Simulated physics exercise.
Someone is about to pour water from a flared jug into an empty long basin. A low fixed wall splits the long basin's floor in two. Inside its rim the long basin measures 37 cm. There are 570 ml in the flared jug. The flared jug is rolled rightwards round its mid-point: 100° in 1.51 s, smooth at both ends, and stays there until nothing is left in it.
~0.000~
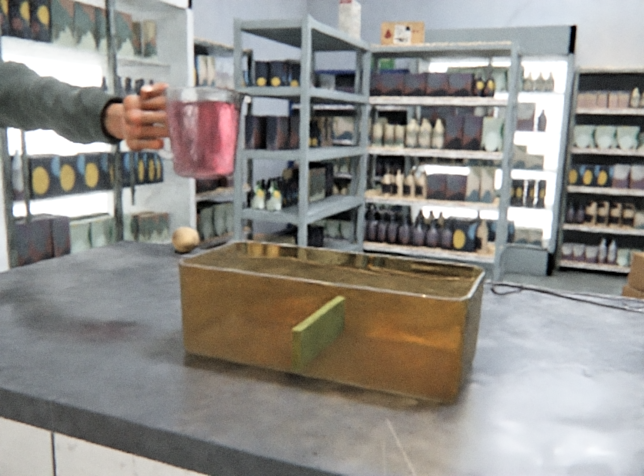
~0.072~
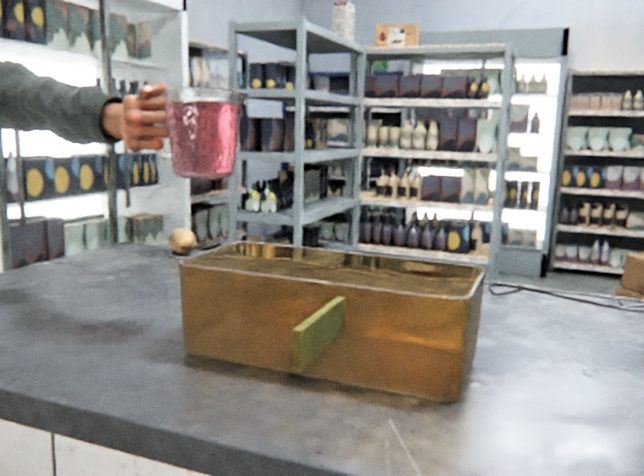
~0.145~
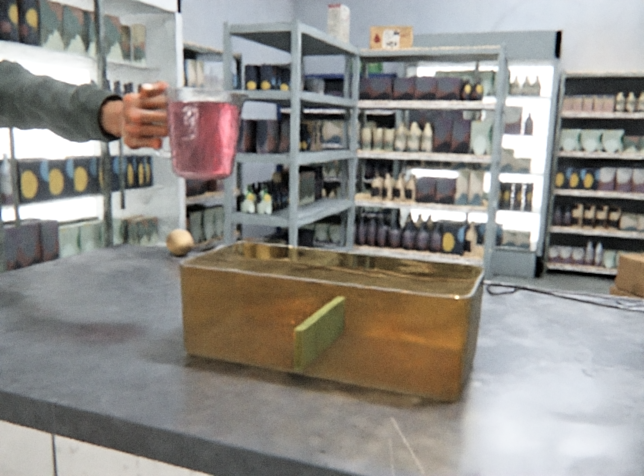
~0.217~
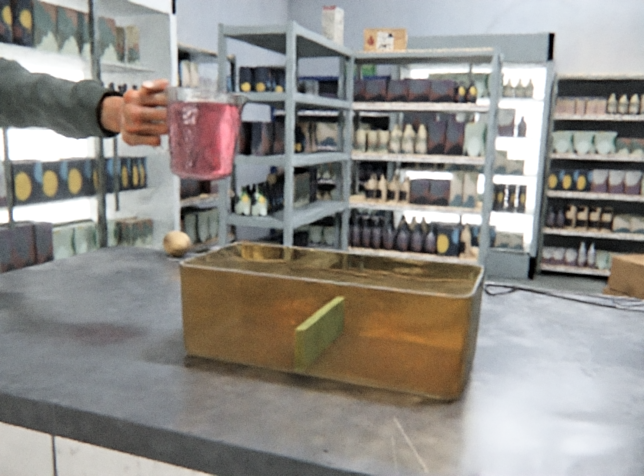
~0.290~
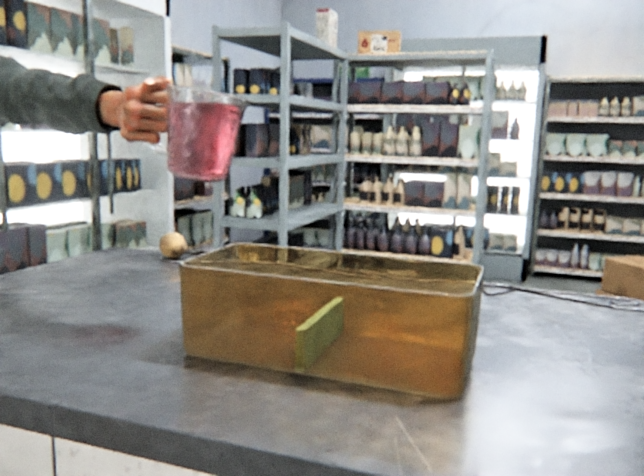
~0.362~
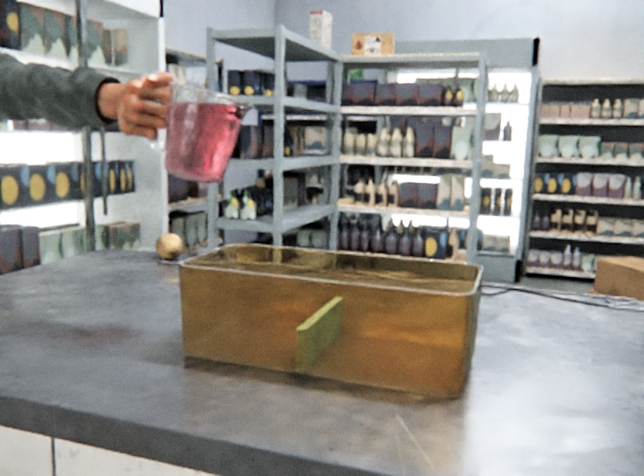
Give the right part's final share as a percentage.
The far part has some 3 per cent.
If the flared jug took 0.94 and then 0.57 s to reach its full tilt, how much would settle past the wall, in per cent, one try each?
First 5, then 5 per cent.
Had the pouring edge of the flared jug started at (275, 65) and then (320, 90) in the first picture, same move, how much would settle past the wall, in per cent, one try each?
In turn about 75 and 95 per cent.
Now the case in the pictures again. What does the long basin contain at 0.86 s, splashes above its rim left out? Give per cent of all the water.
Some 7 per cent.
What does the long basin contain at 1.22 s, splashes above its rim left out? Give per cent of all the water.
Some 54 per cent.
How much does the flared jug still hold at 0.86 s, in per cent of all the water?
About 78 per cent.
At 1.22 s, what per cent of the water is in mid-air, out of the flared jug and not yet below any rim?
Near 20 in a hundred.
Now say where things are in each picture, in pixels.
In the first frame, it leans 0°; its right rim is at (246, 91); the water meets the walls at (177, 103) and (238, 104); the long basin's rim runs from (210, 252) to (477, 284); the wall's top is at (322, 312).
In the second frame, it leans 1°; its right rim is at (246, 92); the water meets the walls at (177, 103) and (237, 104).
In the third frame, it leans 2°; its right rim is at (248, 94); the water meets the walls at (177, 103) and (239, 105).
In the fourth frame, it leans 5°; its right rim is at (249, 97); the water meets the walls at (178, 104) and (240, 106).
In the fifth frame, it leans 9°; its right rim is at (251, 101); the water meets the walls at (178, 105) and (242, 106).
In the sixth frame, it leans 14°; its right rim is at (252, 106); the water meets the walls at (179, 106) and (246, 108).
Then, 0.86 s in, the tilt is 60° and 78 per cent is still to pour, 7 is left of the wall and 0 right of it.
Then, 1.22 s in, the tilt is 91° and 26 per cent is still to pour, 53 is left of the wall and 0 right of it.
Then, 1.60 s in, the tilt is 100° and 2 per cent is still to pour, 90 is left of the wall and 2 right of it.
Then, 2.01 s in, the tilt is 100° and 0 per cent is still to pour, 94 is left of the wall and 3 right of it.
Finally, 94 per cent lies left of the wall, 3 right of it and 3 outside.
